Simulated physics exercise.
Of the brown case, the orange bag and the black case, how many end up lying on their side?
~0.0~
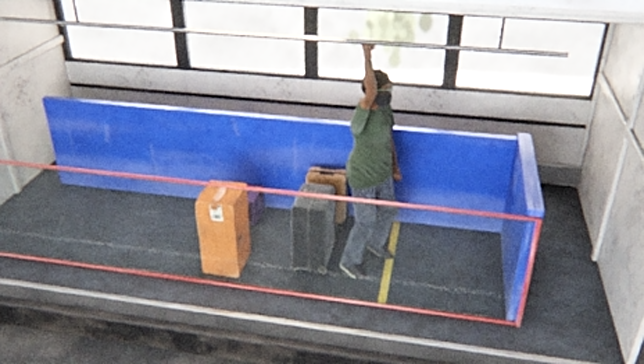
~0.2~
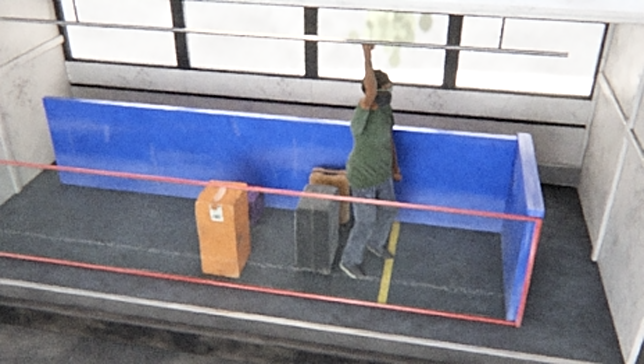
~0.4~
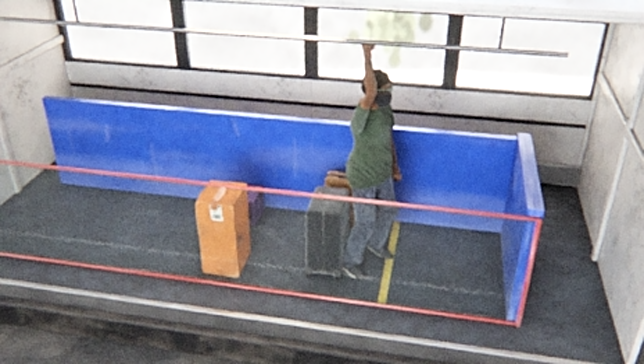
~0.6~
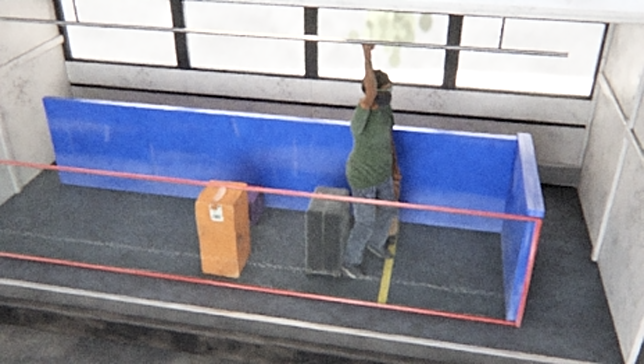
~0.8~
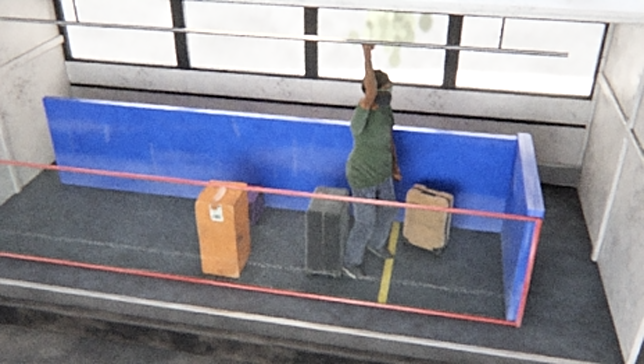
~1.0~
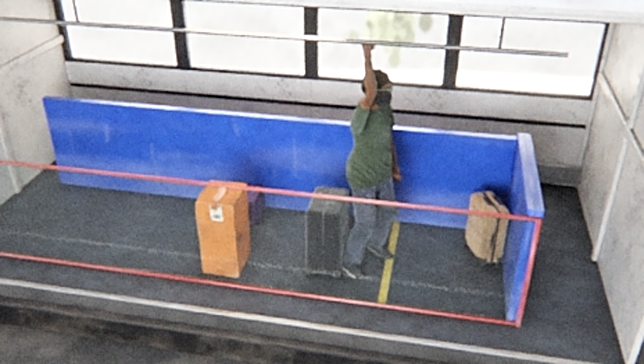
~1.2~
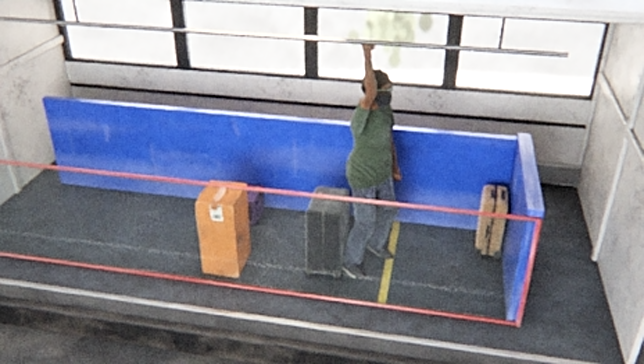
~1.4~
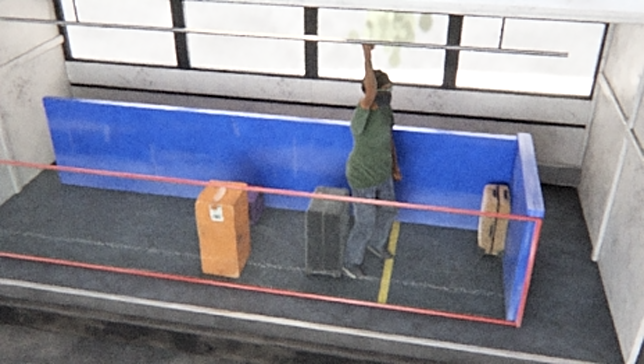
None of them do. The brown case, the orange bag and the black case are all still upright at the end.
